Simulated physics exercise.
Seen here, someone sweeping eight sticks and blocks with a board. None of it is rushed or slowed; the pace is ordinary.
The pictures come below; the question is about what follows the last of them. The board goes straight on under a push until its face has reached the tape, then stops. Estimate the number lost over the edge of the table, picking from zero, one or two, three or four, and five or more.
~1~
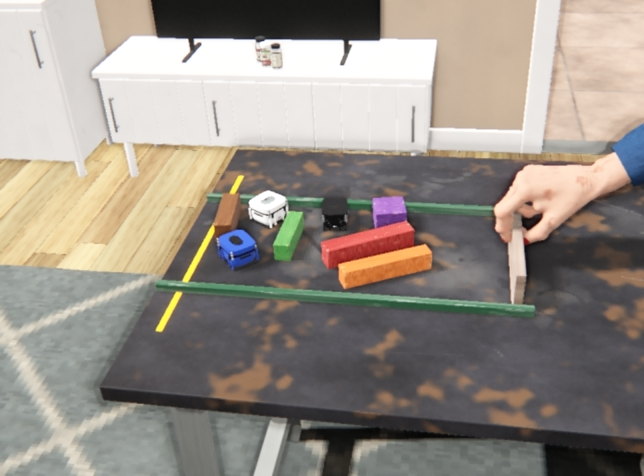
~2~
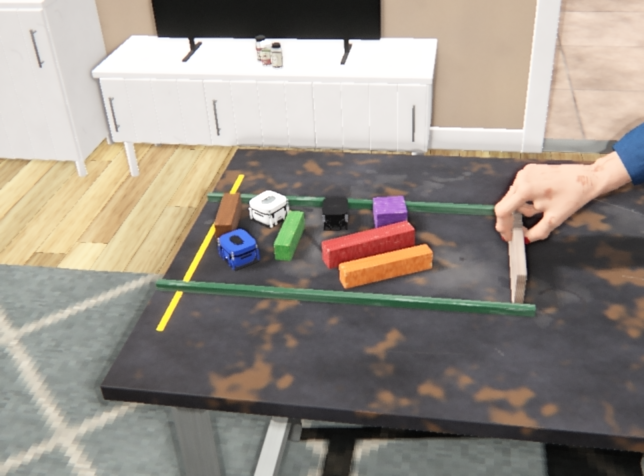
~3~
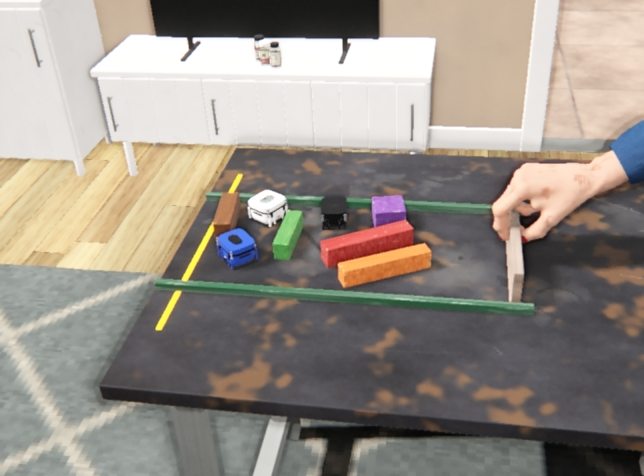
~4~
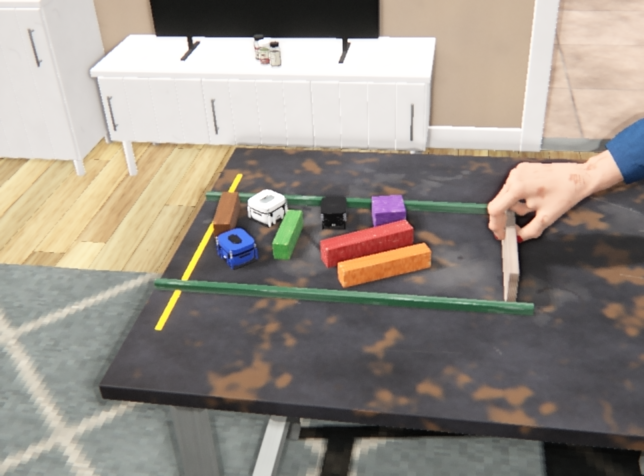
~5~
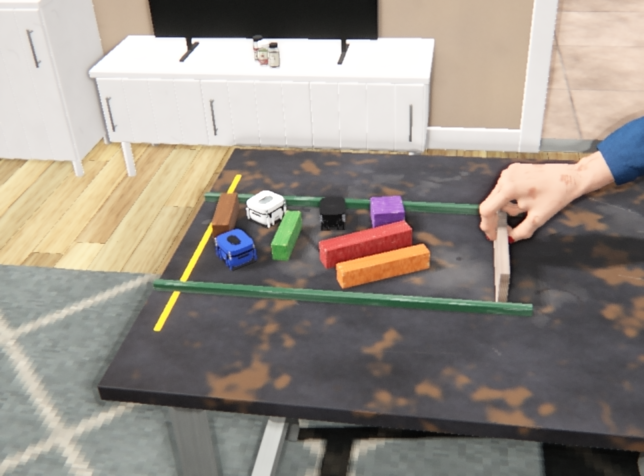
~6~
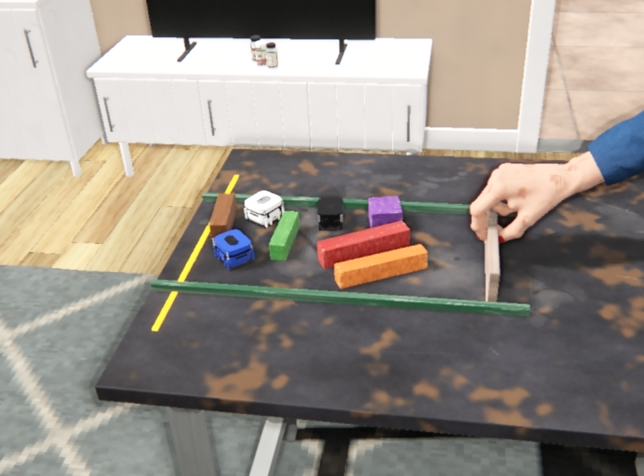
I predict the tally of drops will be no fewer than five.
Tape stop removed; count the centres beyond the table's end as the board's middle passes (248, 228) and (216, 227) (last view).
You'd get 2 at the first and 5 at the second.
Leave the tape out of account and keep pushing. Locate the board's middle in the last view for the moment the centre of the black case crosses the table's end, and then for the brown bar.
Near (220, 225) in the first case, near (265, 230) in the other.
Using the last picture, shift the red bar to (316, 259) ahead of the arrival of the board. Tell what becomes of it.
It is lost.
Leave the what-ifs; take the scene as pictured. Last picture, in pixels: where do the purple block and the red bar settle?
Near (202, 204) and (175, 237).
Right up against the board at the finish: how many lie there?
At rest, 2 are in contact.
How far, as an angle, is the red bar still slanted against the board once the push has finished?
The angle is about 0 degrees.
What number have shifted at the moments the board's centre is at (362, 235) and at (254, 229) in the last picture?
Counts: 4, 8.
A little later, none off yet; brown bar at rest near (224, 216); blue case at rest near (234, 250); white case at rest near (264, 209).
Next, none off yet; brown bar shifted a little near (208, 217); blue case shifted about its own width near (203, 250); white case shifted about its own width near (228, 204).
When it is over, the number that fall off is five or more; down, black case, green bar, white case, blue case and brown bar.
